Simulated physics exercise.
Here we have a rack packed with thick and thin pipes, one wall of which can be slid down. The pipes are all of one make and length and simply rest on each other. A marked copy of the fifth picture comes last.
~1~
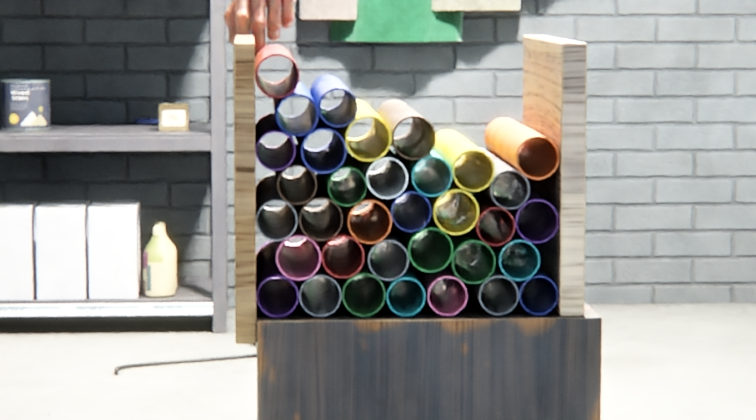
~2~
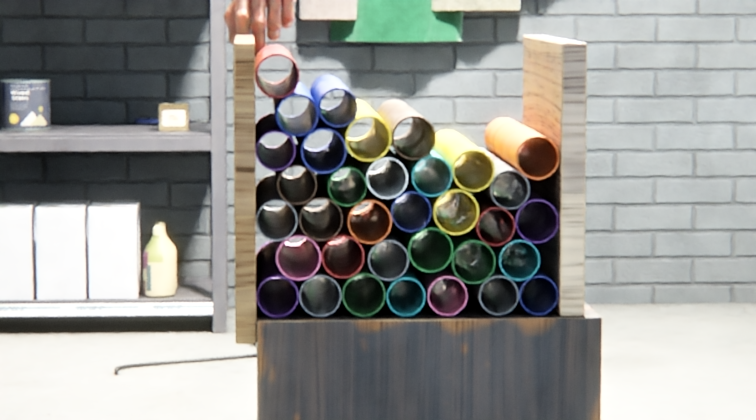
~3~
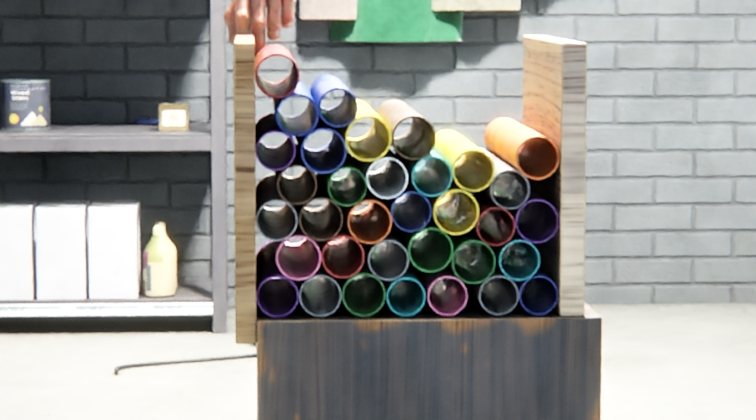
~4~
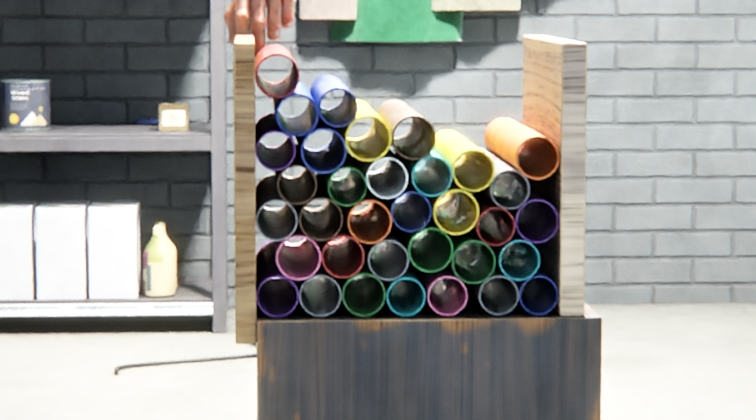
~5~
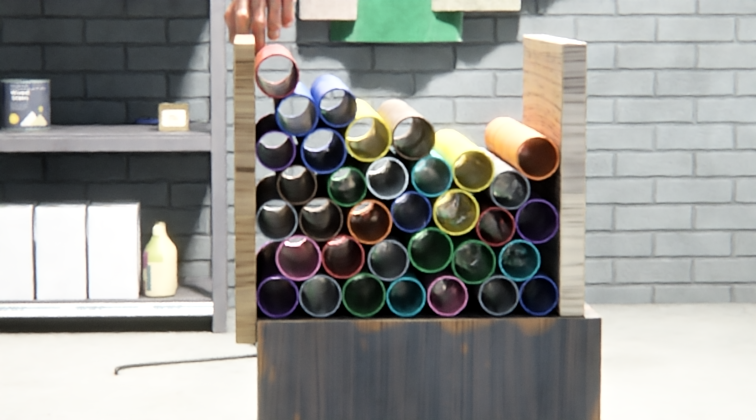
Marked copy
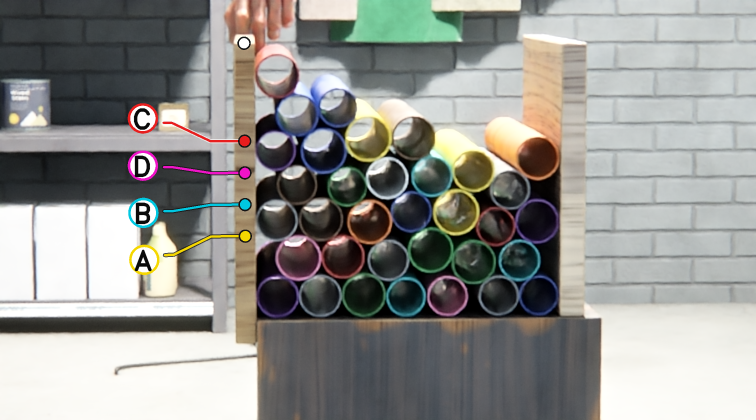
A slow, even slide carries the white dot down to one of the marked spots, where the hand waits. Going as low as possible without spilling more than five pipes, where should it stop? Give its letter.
The answer is mark A.
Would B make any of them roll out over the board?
At B: Yes.
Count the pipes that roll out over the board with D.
At D the number is one.
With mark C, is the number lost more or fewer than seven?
At C, fewer than seven.
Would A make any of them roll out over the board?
Yes, at A.
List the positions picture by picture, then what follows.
The first frame shows a grey pipe (498, 295); a grey pipe (277, 221); a turquoise pipe (519, 260).
The second frame shows a turquoise pipe (519, 260); a purple pipe (276, 151).
The third frame shows a turquoise pipe (432, 176); a brown pipe (414, 138).
The fourth frame shows side board (245, 177); a purple pipe (277, 296).
The fifth frame shows a grey pipe (498, 295); a grey pipe (277, 221); a turquoise pipe (519, 260).
On the copy, A at (245, 236); B at (245, 204); C at (244, 141); D at (245, 173); the white dot at (244, 43).
On A. First, top of the board (255, 127).
Then, top of the board (256, 221).
Finally, top of the board (256, 235), three out over the board.
By contrast, B three out over the board; C one out over the board; D one out over the board.
